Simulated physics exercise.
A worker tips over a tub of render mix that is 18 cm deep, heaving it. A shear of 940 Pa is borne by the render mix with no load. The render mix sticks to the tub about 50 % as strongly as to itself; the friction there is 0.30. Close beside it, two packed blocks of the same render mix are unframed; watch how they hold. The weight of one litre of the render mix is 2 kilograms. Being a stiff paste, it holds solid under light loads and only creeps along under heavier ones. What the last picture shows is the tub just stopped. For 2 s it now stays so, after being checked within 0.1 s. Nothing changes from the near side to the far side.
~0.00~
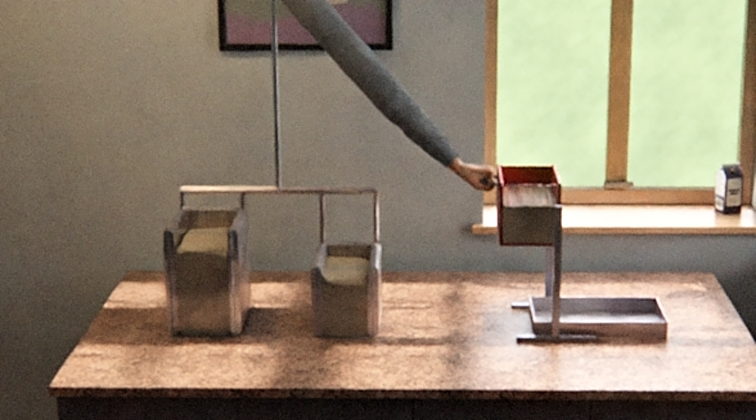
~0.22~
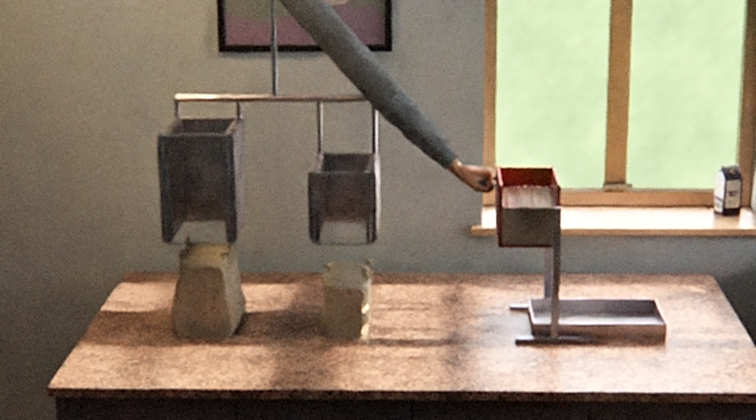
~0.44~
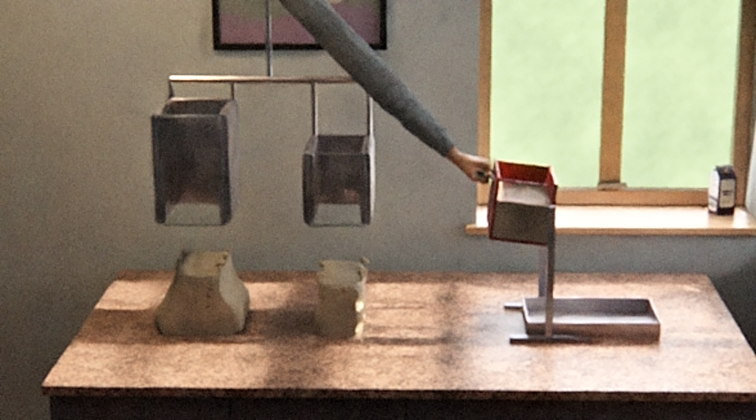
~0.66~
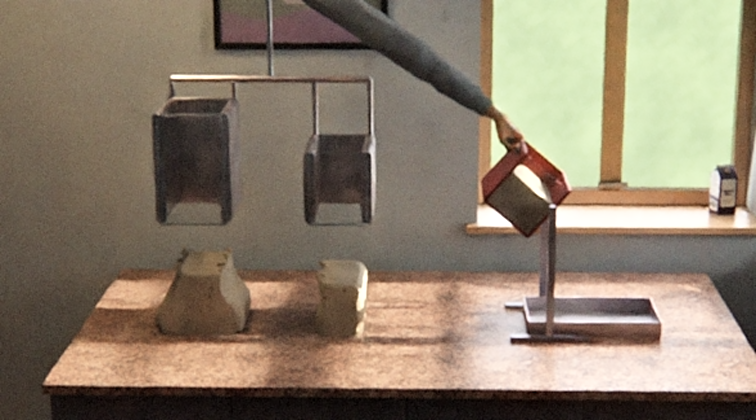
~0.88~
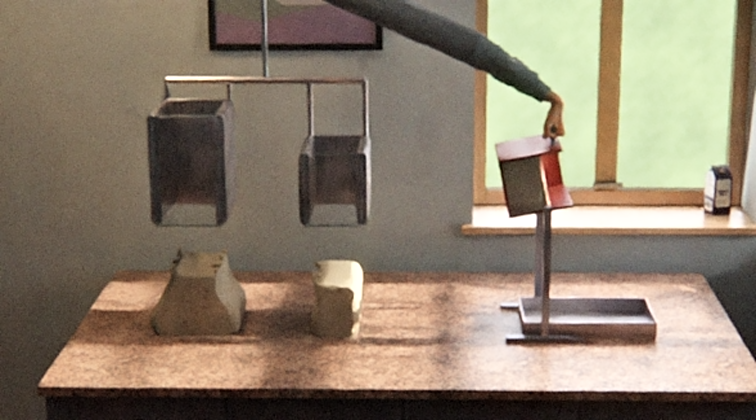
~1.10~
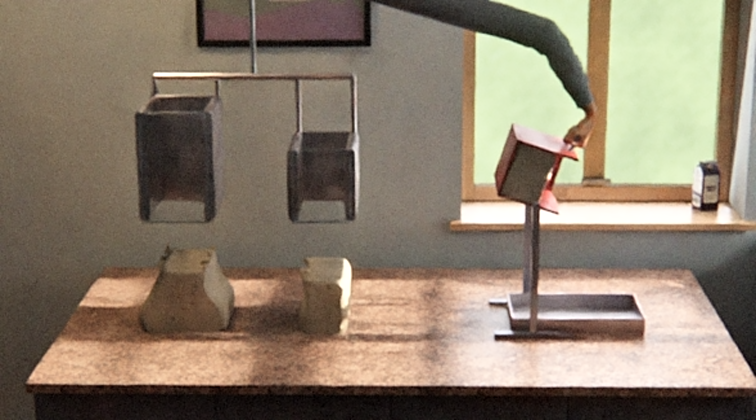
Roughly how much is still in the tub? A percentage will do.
I would say about 48 percent.
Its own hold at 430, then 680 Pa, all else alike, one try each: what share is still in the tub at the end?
Going in order, it's 40 % and then 45 %.
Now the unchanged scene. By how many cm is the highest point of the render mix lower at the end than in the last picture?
10 cm or so.
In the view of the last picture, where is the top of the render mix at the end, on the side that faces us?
Roughly at pixel (543, 178).
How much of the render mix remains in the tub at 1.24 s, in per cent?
About 100 %.
After 1.24 s, the tub is at 108 degrees and holds 100 %.
After 1.41 s, the tub is at 108 degrees and holds 94 %.
After 1.58 s, the tub is at 108 degrees and holds 62 %.
After 1.75 s, the tub is at 108 degrees and holds 48 %.
After 3.10 s, the tub is at 108 degrees and holds 48 %.
